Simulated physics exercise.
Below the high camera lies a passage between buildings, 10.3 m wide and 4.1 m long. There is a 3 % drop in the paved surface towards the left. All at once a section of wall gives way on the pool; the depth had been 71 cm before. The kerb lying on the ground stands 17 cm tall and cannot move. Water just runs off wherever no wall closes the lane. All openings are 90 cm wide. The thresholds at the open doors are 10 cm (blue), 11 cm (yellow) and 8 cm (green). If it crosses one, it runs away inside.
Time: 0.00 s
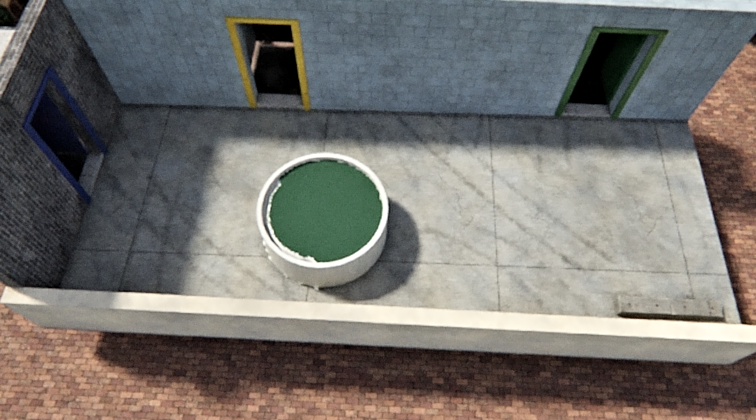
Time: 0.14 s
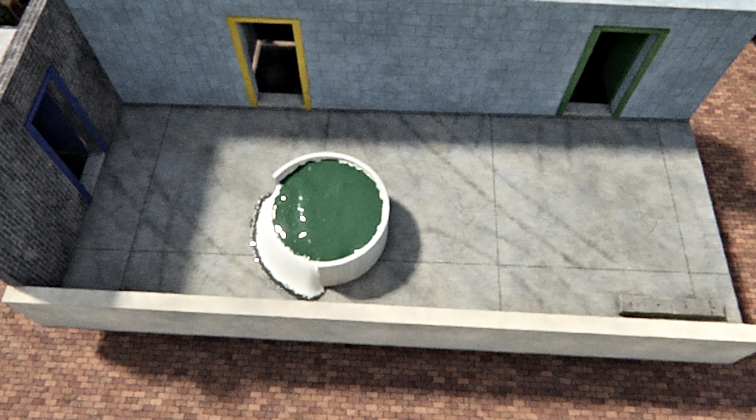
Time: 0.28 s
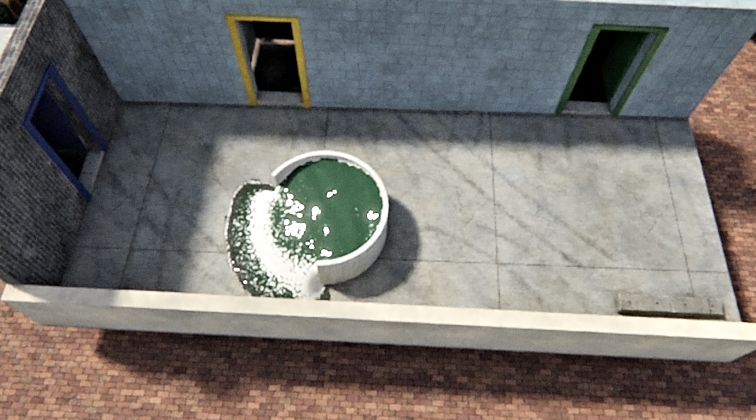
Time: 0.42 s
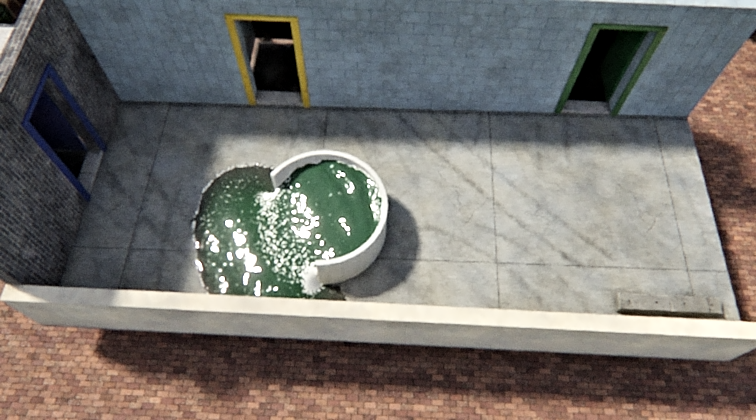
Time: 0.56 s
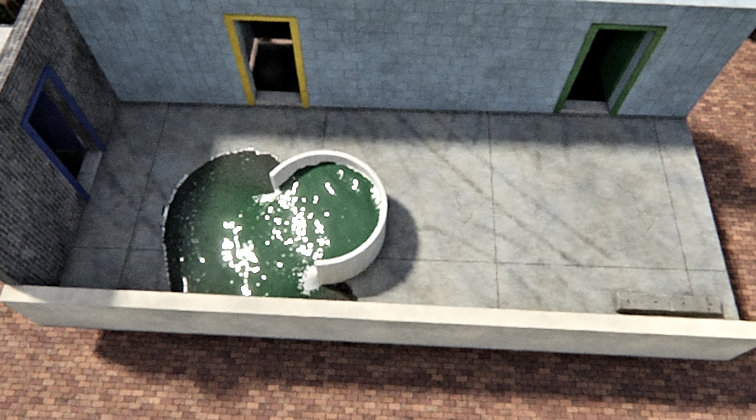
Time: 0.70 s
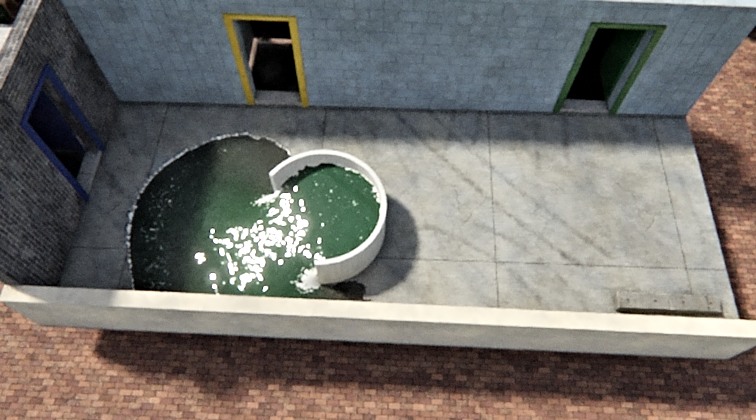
We see a round, white-walled pool of green water in a paved passage between buildings; a section of its wall gives way on the left, and water pours out, spreading widely across the paving toward the blue-framed doorway.
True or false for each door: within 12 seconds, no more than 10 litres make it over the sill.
Door by door: Blue door false, yellow door true, green door true.
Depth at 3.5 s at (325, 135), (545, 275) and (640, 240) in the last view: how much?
About 0, 1 and 0 cm respectively.
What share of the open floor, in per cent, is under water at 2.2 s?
I'd guess around 35 %.
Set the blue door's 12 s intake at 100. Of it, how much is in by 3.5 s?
By that time, around 40 per cent.
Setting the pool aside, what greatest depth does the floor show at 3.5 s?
About 39 cm.
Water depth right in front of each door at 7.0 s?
Depths in cm: Blue 17, yellow 7, green 0.
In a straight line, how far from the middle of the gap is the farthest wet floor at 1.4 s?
Some 4.0 metres from the gap.
After 1.4 s water covers 30 % of the floor and is deepest (54 cm) near (53, 306); blue door 16 cm at the sill, 3 L in, yellow door not reached, green door not reached.
After 2.2 s water covers 35 % of the floor and is deepest (50 cm) near (53, 306); blue door 22 cm at the sill, 27 L in, yellow door not reached, green door not reached.
After 3.5 s water covers 40 % of the floor and is deepest (39 cm) near (116, 113); blue door 16 cm at the sill, 64 L in, yellow door not reached, green door not reached.
After 7.0 s water covers 60 % of the floor and is deepest (18 cm) near (83, 215); blue door 17 cm at the sill, 119 L in, yellow door 7 cm at the sill, 0 L in, green door not reached.
After 12.0 s water covers 80 % of the floor and is deepest (14 cm) near (64, 306); blue door 13 cm at the sill, 156 L in, yellow door 6 cm at the sill, 0 L in, green door 2 cm at the sill, 0 L in.
